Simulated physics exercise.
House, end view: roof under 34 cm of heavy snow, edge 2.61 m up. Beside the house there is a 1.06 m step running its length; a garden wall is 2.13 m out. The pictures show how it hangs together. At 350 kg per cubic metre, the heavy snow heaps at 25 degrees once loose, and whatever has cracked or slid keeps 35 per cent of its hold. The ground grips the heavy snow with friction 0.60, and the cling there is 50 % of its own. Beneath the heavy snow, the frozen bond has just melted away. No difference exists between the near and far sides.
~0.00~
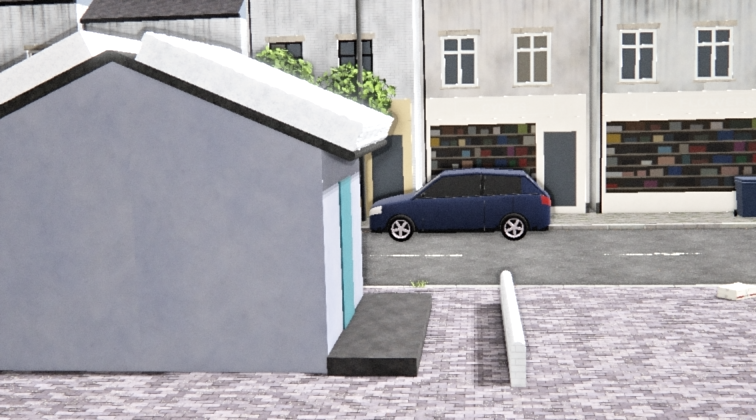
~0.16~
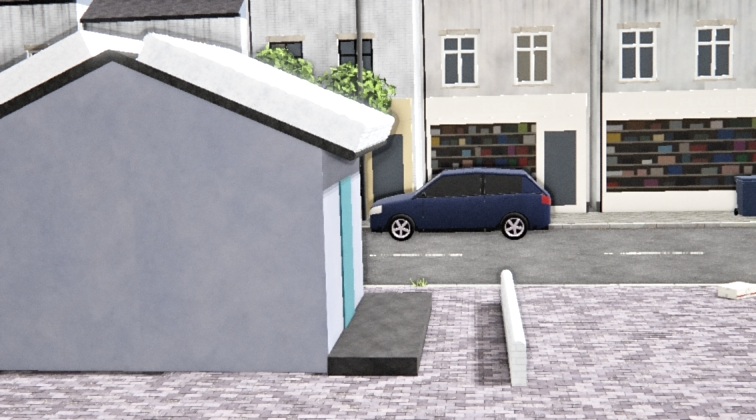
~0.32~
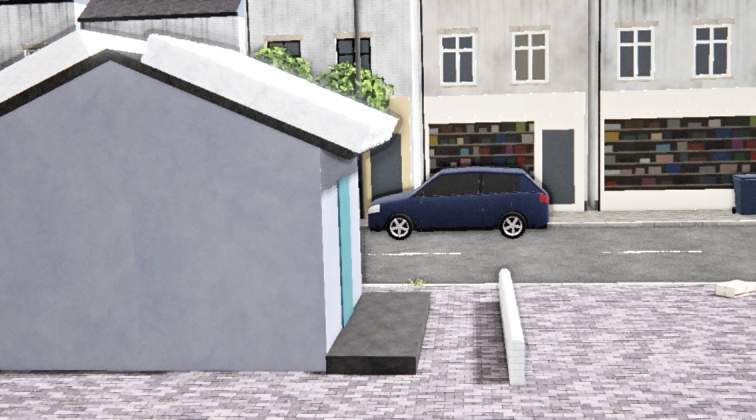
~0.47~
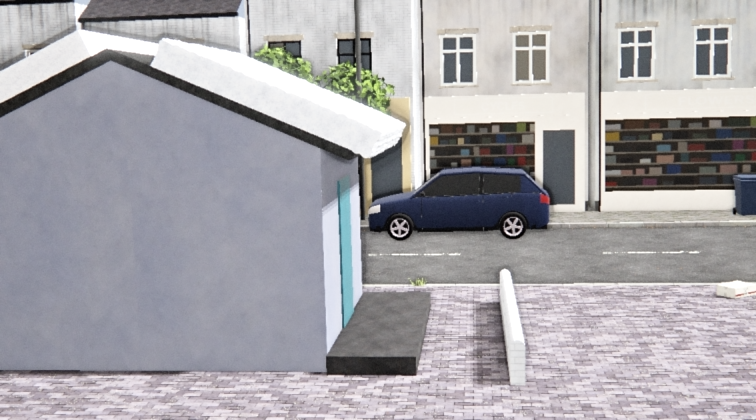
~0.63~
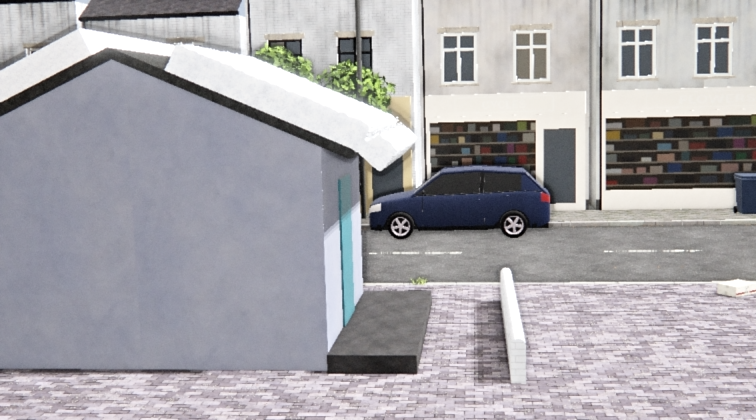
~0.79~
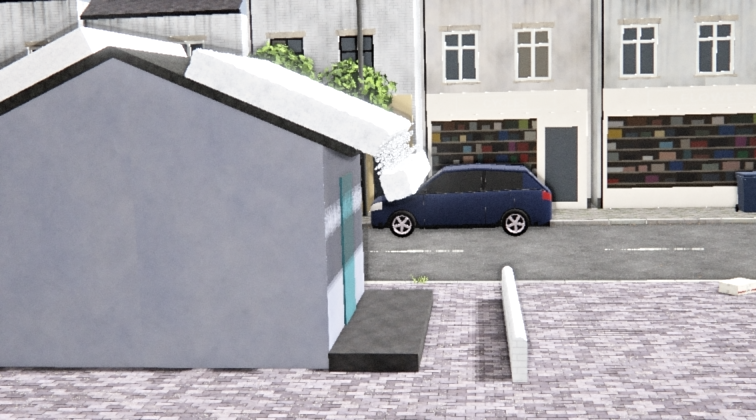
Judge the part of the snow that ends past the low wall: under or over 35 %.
It ends not reaching 35 %.
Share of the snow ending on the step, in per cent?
Something like 4 percent.
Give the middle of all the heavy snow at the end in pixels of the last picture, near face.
(505, 352), roughly.
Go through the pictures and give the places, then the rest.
Leading edge of the heavy snow at (363, 128), 2 % of it past the eaves, in one piece, in the first picture.
Leading edge of the heavy snow at (365, 128), its middle shifted 2.3 cm, 2 % of it past the eaves, in one piece, in the second picture.
Leading edge of the heavy snow at (369, 130), its middle shifted 9.5 cm, 5 % of it past the eaves, in one piece, in the third picture.
Leading edge of the heavy snow at (380, 136), its middle shifted 22 cm, 9 % of it past the eaves, in one piece, in the fourth picture.
Leading edge of the heavy snow at (395, 151), its middle shifted 40 cm, 16 % of it past the eaves, cracking, in the fifth picture.
Leading edge of the heavy snow at (413, 193), its middle shifted 64 cm, 24 % of it past the eaves, cracking, in the sixth picture.
After 1.19 s, 71 % is still on the roof and 0 % is past the low wall.
After 1.66 s, 27 % is still on the roof and 0 % is past the low wall.
After 2.13 s, none is still on the roof and 22 % is past the low wall.
After 2.60 s, none is still on the roof and 25 % is past the low wall.
After 3.20 s, at the end, none is still on the roof and 25 % is past the low wall.
